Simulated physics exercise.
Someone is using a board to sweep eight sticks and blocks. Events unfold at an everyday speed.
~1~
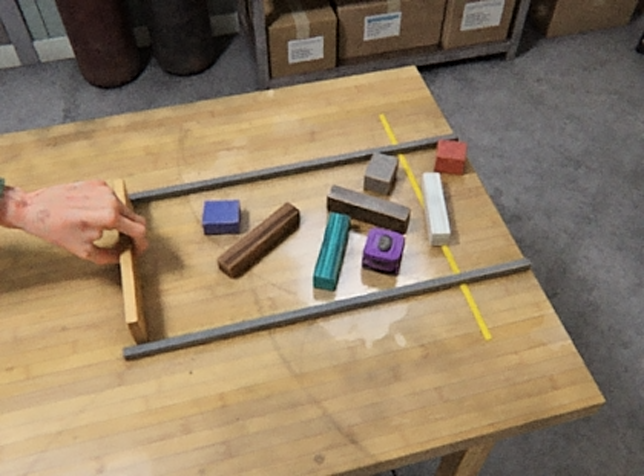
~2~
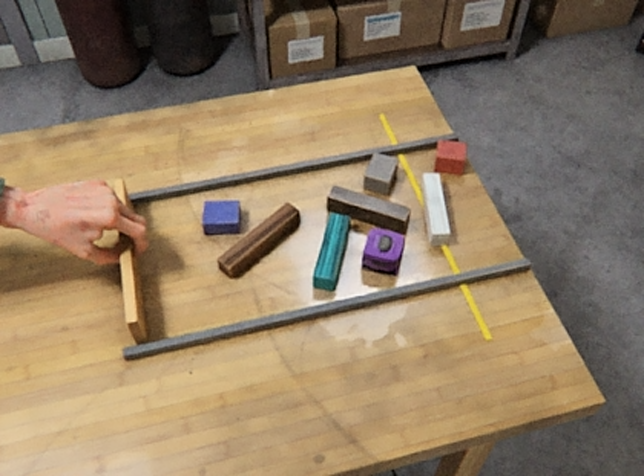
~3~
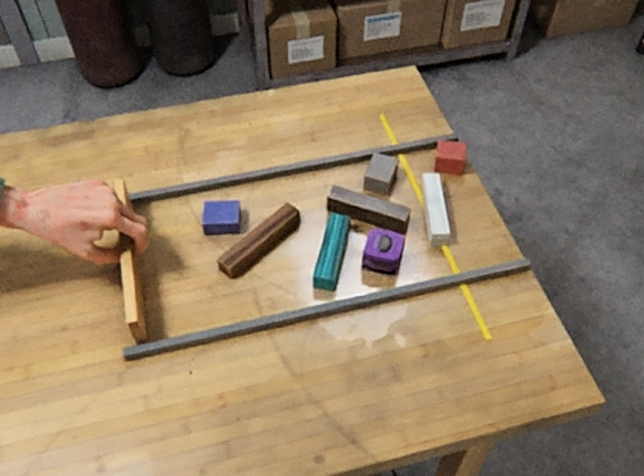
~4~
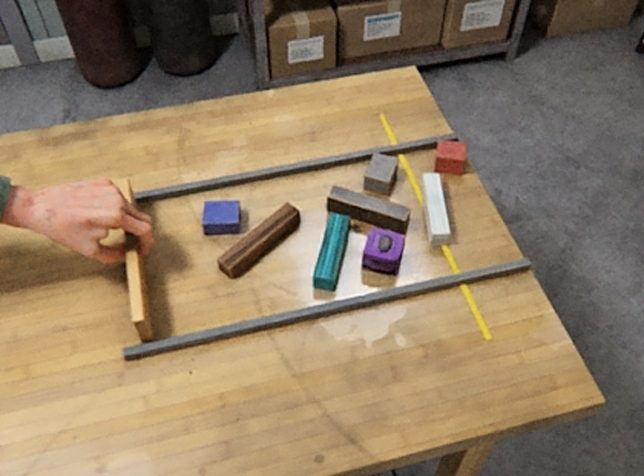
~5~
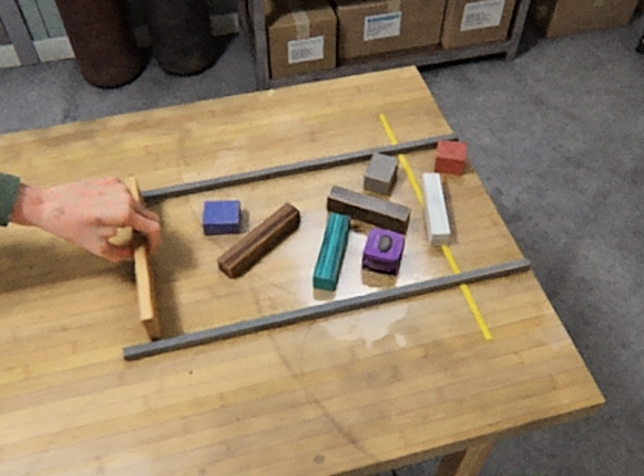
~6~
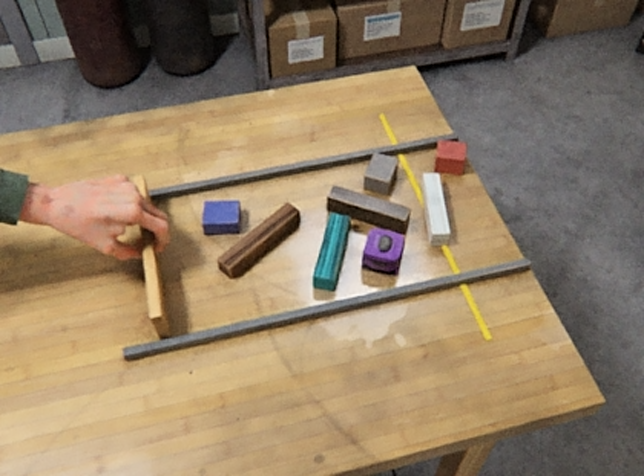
On a wooden table, a hand held a board upright behind scattered coloured blocks and sticks between two grey rails, then slid it slightly to the right, without touching any of them.
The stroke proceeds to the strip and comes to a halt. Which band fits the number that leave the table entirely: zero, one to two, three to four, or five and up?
Off the edge go just one or two.
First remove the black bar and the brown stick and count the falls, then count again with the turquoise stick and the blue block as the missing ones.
1 in the first try, 0 in the second.
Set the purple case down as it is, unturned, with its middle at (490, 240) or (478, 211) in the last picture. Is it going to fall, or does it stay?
In order, falls away; falls away.
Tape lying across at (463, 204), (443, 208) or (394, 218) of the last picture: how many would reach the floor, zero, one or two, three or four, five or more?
Well, going through them: More than four, then either three or four, then none.
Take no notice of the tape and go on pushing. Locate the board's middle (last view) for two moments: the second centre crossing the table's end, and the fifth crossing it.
First: Around (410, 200). Next: Around (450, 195).
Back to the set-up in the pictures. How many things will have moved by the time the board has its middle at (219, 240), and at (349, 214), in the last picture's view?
By the first moment it's 2, by the second it's 7.
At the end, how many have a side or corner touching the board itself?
In total, 3.
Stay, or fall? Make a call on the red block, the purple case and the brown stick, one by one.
Outcome: Red block goes down; purple case does not drop; brown stick does not drop.
Soon after, none off yet; red block at rest near (450, 157); white stick at rest near (435, 209); grey block at rest near (381, 174).
In the end, the number that fall off is one or two; gone, white stick and red block.
